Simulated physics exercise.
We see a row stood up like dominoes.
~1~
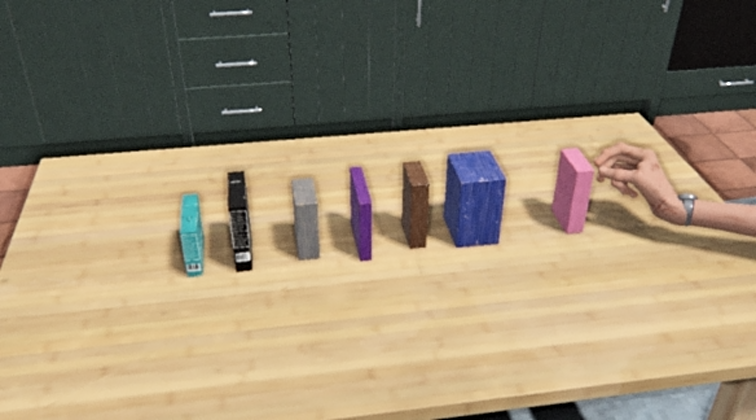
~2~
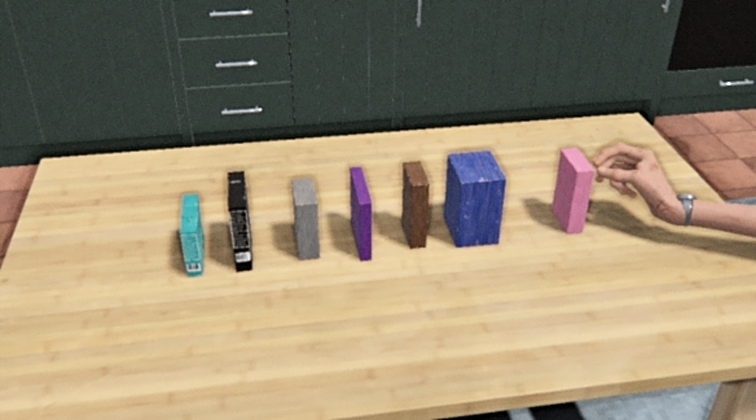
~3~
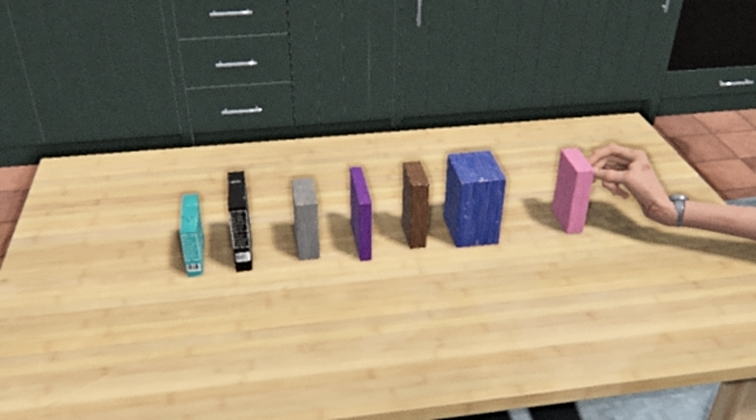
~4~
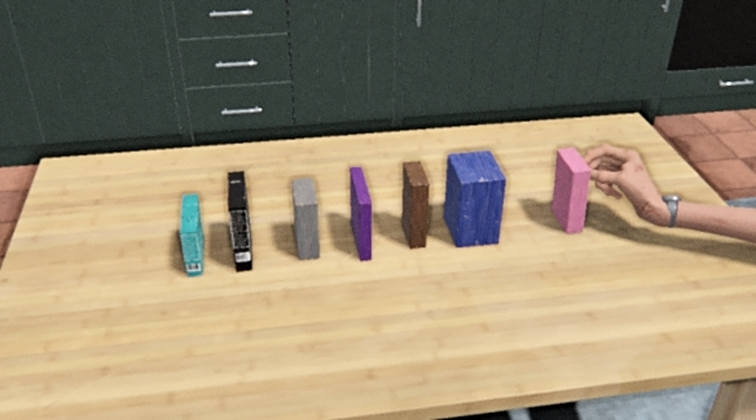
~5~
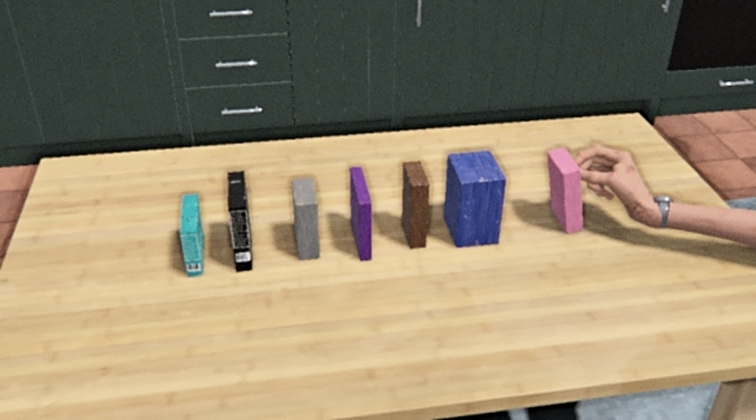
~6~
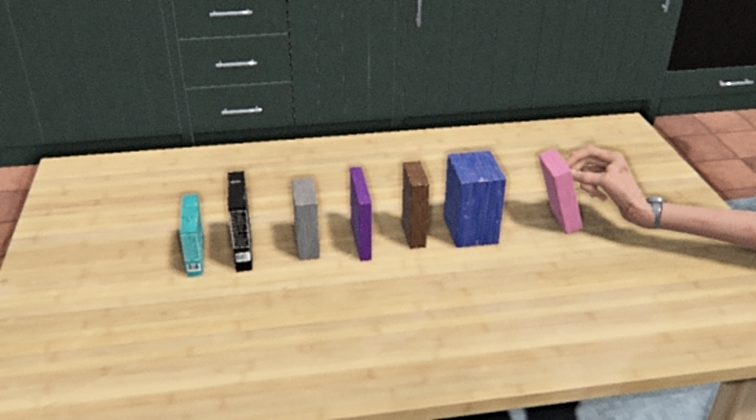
In a kitchen with dark green cabinets and drawers, a light wooden table is seen from slightly above by a still camera. Seven upright pieces stand in a spaced row: teal and black packets at left, then grey, purple and brown boards, a thick blue block, and a pink board at right. A hand wearing a wristwatch reaches from the right and pushes the pink board's top leftward, tilting it toward the blue block.
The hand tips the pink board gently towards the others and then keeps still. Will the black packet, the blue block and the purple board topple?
The black packet is still upright, the blue block is still upright, the purple board is still upright.
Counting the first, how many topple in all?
In all, 1.
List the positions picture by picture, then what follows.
The first frame shows black packet (240, 222); blue block (473, 199); purple board (361, 214).
The second frame shows brown board (415, 205); grey board (306, 219).
The third frame shows brown board (415, 205); grey board (306, 219).
The fourth frame shows pink board 3° over; brown board (415, 205); grey board (306, 219).
The fifth frame shows pink board 11° over; brown board (415, 205); grey board (306, 219).
The sixth frame shows pink board 18° over; black packet (240, 222); blue block (473, 199); purple board (361, 214).
Then, 0.10 s on from there, pink board 31° over.
Then, 0.20 s on from there, pink board 65° over.
Then, 0.30 s on from there, pink board 90° over.
Then, 0.40 s on from there, black packet resting near (240, 222); blue block resting near (472, 199).
In the end, all 5 unmoved. At the end, from the last picture's camera, black packet near (240, 222), blue block near (472, 199).
